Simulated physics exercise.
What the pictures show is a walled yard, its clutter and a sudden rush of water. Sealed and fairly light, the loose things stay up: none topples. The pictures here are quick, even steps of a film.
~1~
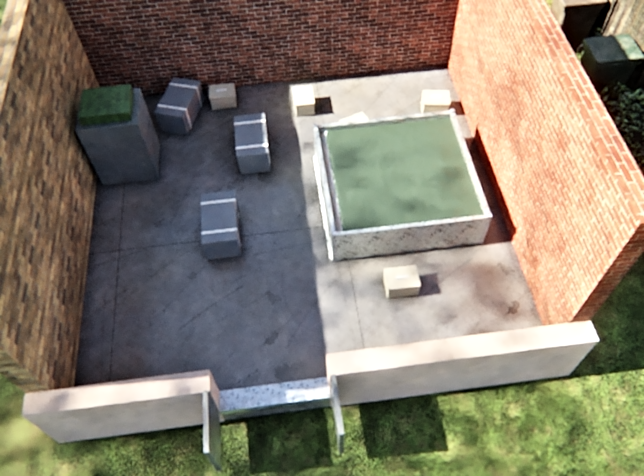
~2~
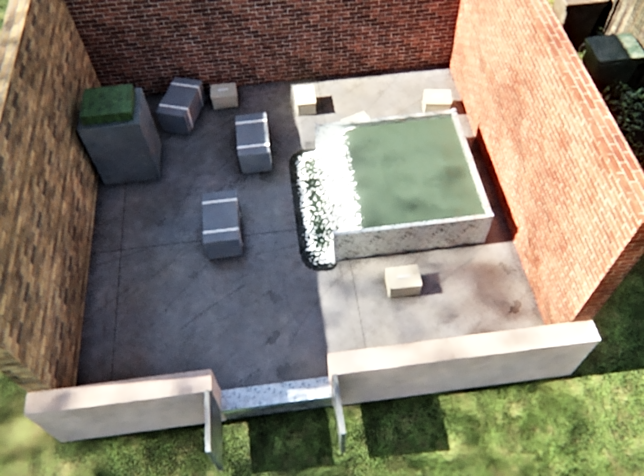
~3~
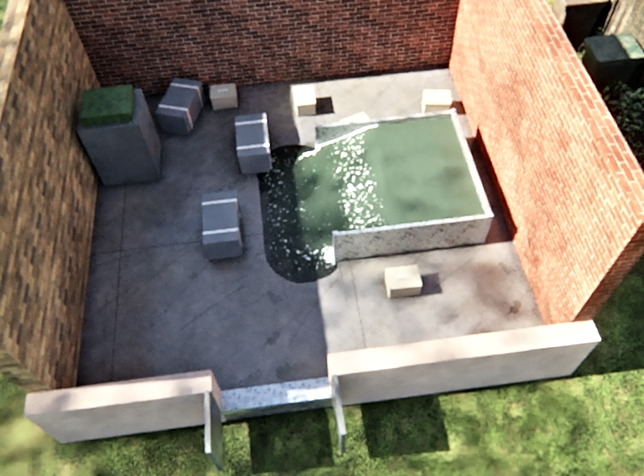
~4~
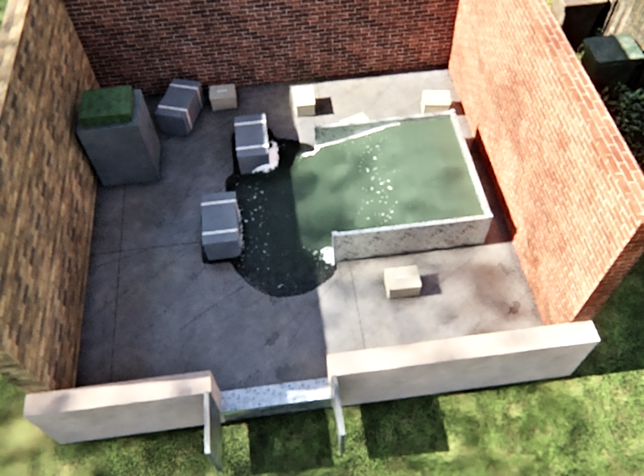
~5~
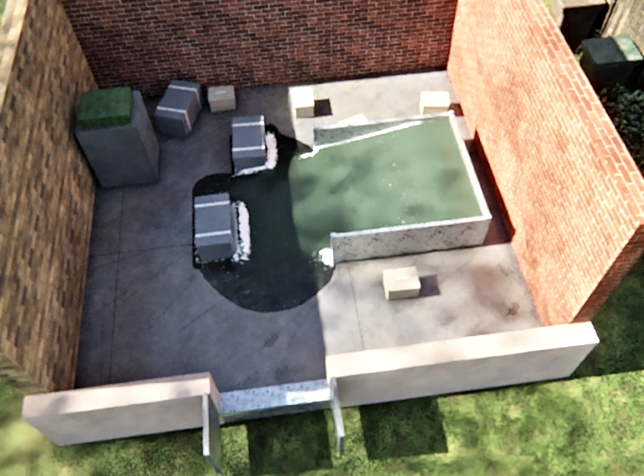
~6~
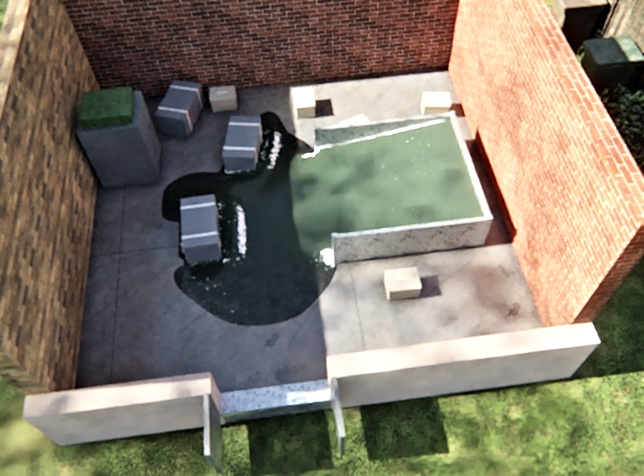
A walled brick yard held a raised tank of green water, whose left side gave way in white foam; dark water spread left across the floor and nudged two grey trunks slightly left.
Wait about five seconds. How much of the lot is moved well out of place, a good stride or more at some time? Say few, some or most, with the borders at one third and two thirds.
Some.
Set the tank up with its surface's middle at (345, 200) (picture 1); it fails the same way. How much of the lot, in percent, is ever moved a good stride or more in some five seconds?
Roughly 40 per cent.
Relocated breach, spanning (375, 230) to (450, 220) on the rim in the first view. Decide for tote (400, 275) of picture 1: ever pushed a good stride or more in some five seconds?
Going by the pictures, this one made the full stretch.
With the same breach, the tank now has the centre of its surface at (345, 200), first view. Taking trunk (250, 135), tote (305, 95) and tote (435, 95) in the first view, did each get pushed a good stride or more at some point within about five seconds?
The three, one by one: Short of that, short of that and short of that.
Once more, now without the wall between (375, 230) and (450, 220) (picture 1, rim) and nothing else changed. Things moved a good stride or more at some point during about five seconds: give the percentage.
About 10 per cent.
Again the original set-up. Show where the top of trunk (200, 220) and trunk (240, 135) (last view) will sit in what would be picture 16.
Approximately (93, 246), and approximately (181, 114).
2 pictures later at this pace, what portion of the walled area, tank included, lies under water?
My guess is around 45 per cent.
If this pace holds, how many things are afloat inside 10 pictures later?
Exactly 2 of them.
A moment on, 2 of 8 are well off their spots; 0 afloat.
Next, 2 of 8 are well off their spots; 2 afloat.
Later, 3 of 8 are well off their spots; 3 afloat.
In the end, 4 of 8 are well off their spots, and 4 have been at some point; 3 afloat.
